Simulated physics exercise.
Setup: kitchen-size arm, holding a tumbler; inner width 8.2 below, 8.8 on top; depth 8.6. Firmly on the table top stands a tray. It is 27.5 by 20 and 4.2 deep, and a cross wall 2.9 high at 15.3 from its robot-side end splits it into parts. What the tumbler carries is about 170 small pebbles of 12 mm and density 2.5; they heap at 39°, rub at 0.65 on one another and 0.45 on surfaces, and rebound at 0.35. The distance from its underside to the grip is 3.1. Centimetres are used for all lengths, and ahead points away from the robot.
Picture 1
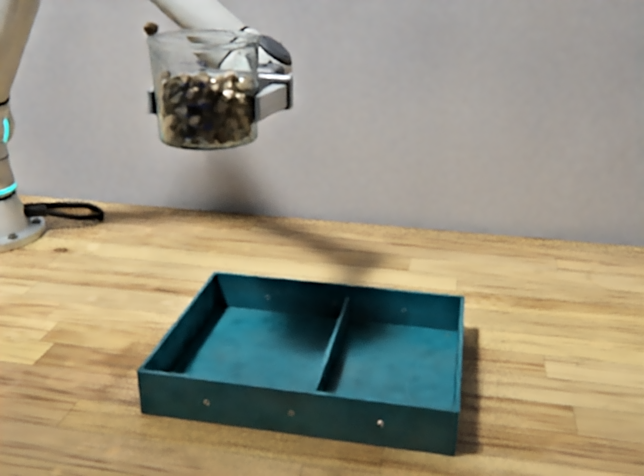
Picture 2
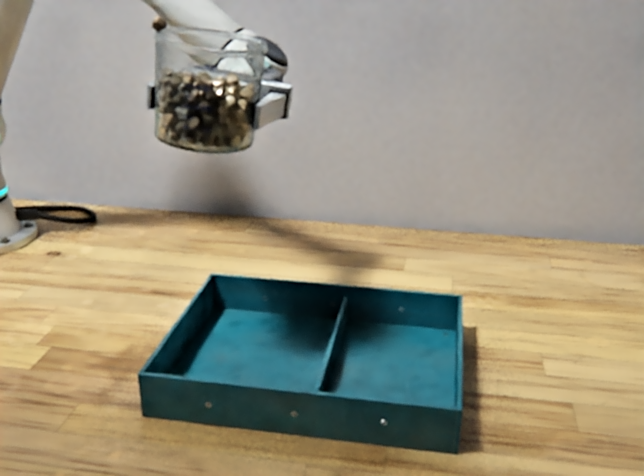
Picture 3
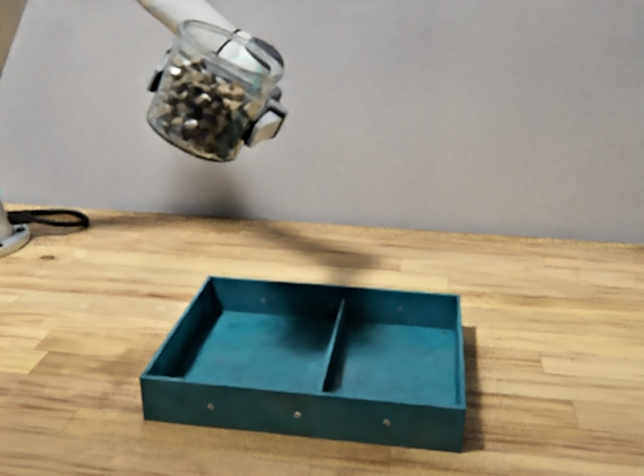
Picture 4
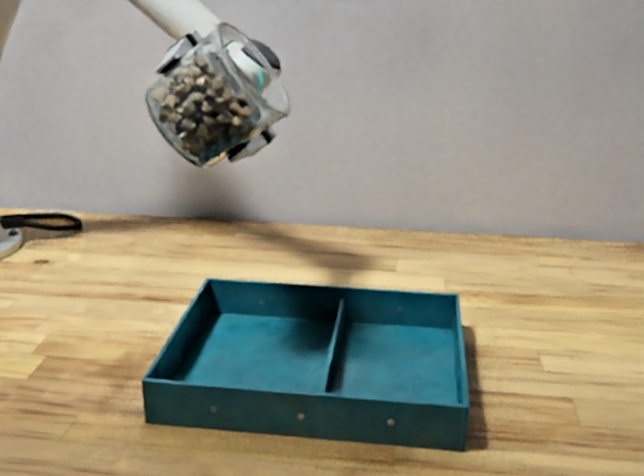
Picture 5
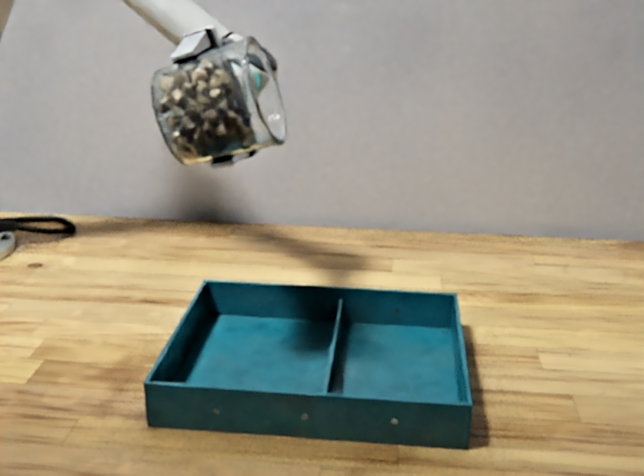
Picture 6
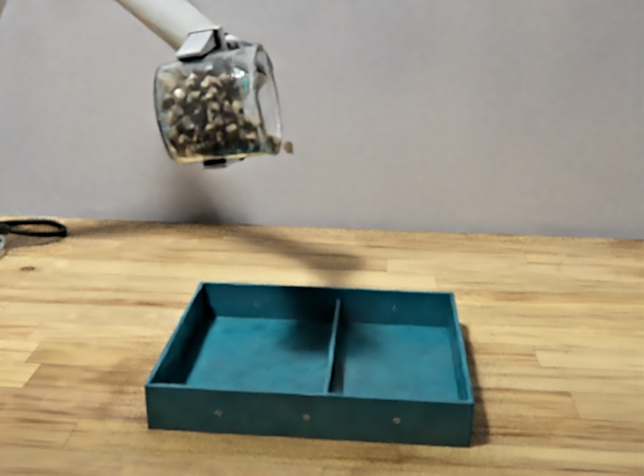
On a wooden table top, a robot arm tilting a clear tumbler of small brown pieces rightward above a divided teal tray.
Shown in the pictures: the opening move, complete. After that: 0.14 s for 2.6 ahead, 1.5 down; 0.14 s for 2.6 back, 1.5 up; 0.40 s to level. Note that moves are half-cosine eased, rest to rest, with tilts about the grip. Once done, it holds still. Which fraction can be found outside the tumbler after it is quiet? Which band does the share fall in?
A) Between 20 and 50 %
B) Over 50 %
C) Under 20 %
C.
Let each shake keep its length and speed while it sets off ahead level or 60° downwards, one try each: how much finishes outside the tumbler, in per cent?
Try one gives about 15 in a hundred, try two about 5 in a hundred.
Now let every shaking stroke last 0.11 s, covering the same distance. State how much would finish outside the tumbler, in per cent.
Estimate for that case: 10 %.
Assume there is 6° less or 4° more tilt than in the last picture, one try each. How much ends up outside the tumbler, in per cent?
First try near 0 %, second near 15 %.
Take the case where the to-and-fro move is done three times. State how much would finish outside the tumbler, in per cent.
Roughly 15 in a hundred.
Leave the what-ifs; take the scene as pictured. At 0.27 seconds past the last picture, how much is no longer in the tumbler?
So far around 5 % is out.
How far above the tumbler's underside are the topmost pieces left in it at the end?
Roughly 7.5 cm.
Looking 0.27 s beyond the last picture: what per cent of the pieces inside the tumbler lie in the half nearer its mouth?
That share comes to roughly 40 percent.
Then, 0.27 s on, tilted 80° forward, highest piece 28 above the table; 160 in the tumbler, 2 in the far-side part, 4 in flight or on a rim.
Then, 0.54 s on, tilted 21° forward, highest piece 30 above the table; 153 in the tumbler, 7 in the far-side part, 4 in the robot-side part, 2 in flight or on a rim.
Then, 0.88 s on, level, highest piece 31 above the table; 153 in the tumbler, 9 in the far-side part, 4 in the robot-side part.
Then, 1.93 s on, level, highest piece 31 above the table; 153 in the tumbler, 9 in the far-side part, 4 in the robot-side part.
In the end, 153 in the tumbler, 9 in the far-side part, 4 in the robot-side part. That is 8 % outside the tumbler.
